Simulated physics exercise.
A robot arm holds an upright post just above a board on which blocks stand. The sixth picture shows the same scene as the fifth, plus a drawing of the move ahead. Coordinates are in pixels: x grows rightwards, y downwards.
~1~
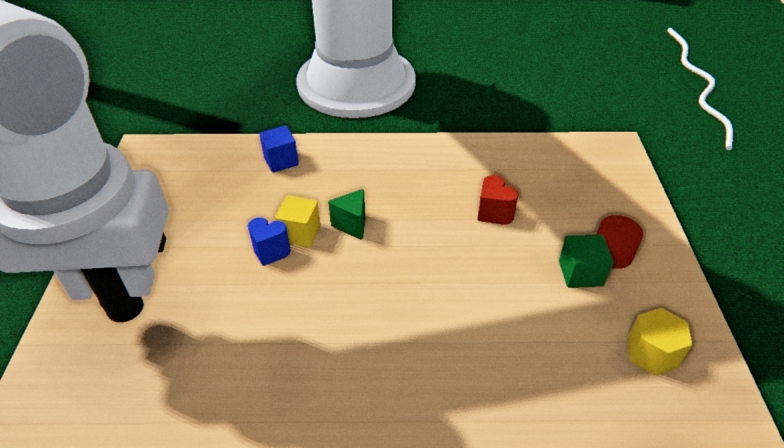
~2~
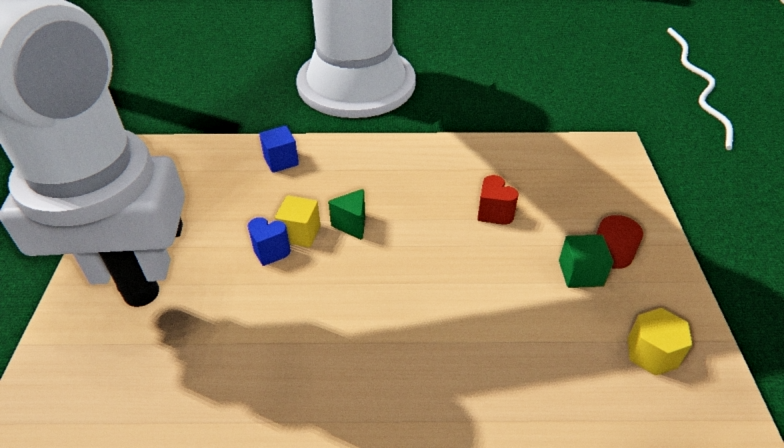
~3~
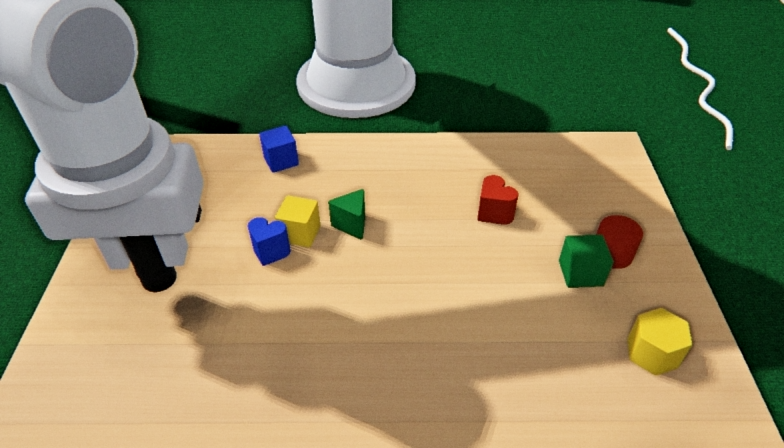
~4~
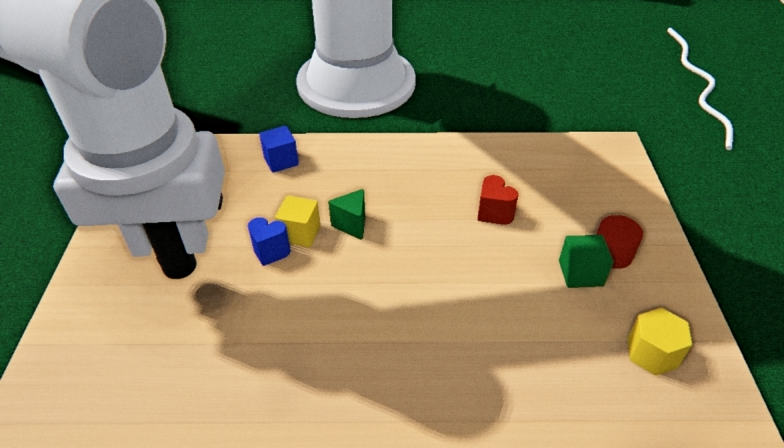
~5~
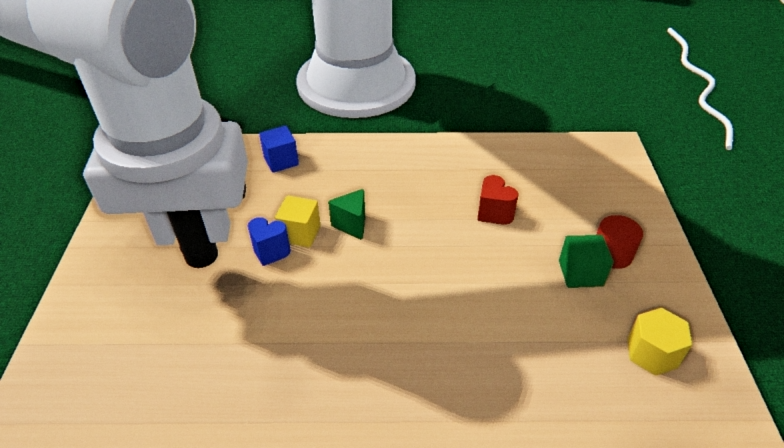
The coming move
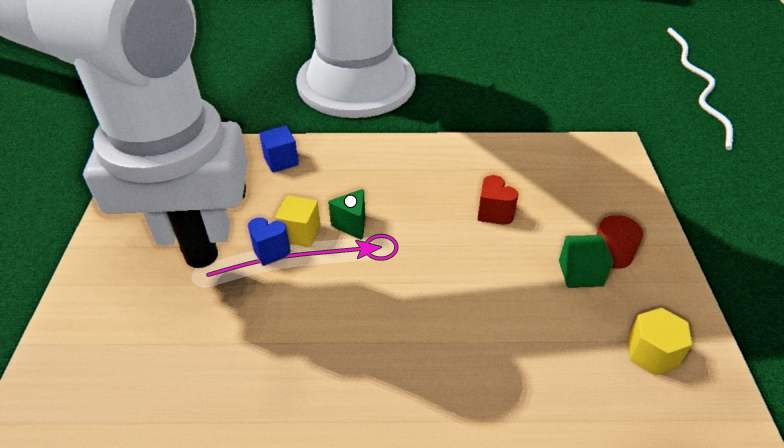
A robot arm holding a black post moved steadily to the right and slightly away over a wooden board, drawing nearer to the blue heart block, while all the colored blocks stayed still.
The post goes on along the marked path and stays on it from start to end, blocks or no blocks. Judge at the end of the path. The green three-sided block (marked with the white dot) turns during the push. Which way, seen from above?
Looking from above, the answer is clockwise.
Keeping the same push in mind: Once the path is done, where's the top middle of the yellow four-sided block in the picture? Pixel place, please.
The middle of its upper face should be somewhere near (319, 192).
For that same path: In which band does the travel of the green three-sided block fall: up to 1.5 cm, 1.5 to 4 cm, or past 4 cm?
The shift is from 1.5 to 4 cm.
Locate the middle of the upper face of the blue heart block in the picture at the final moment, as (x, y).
Located at (351, 204).
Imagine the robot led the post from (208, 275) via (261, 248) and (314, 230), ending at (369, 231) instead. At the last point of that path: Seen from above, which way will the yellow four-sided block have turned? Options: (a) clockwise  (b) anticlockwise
(b)
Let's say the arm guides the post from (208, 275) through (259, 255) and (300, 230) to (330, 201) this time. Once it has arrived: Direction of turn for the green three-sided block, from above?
Looking from above, the answer is clockwise.
Path on the board, from (208, 275) by way of (296, 255) to (381, 247); the dot is on the green three-sided block.
What follows on the original path. One third of the way, post (263, 242); blue heart block (289, 222); yellow four-sided block (307, 202).
Two thirds of the way, post (322, 234); blue heart block (338, 209), turned 35° anticlockwise; yellow four-sided block (319, 192), turned 30° anticlockwise; green three-sided block (364, 195), turned 25° clockwise.
At the end, post (381, 229); blue heart block (351, 204), turned 70° anticlockwise; yellow four-sided block (319, 192), turned 30° anticlockwise; green three-sided block (372, 187), turned 30° clockwise.
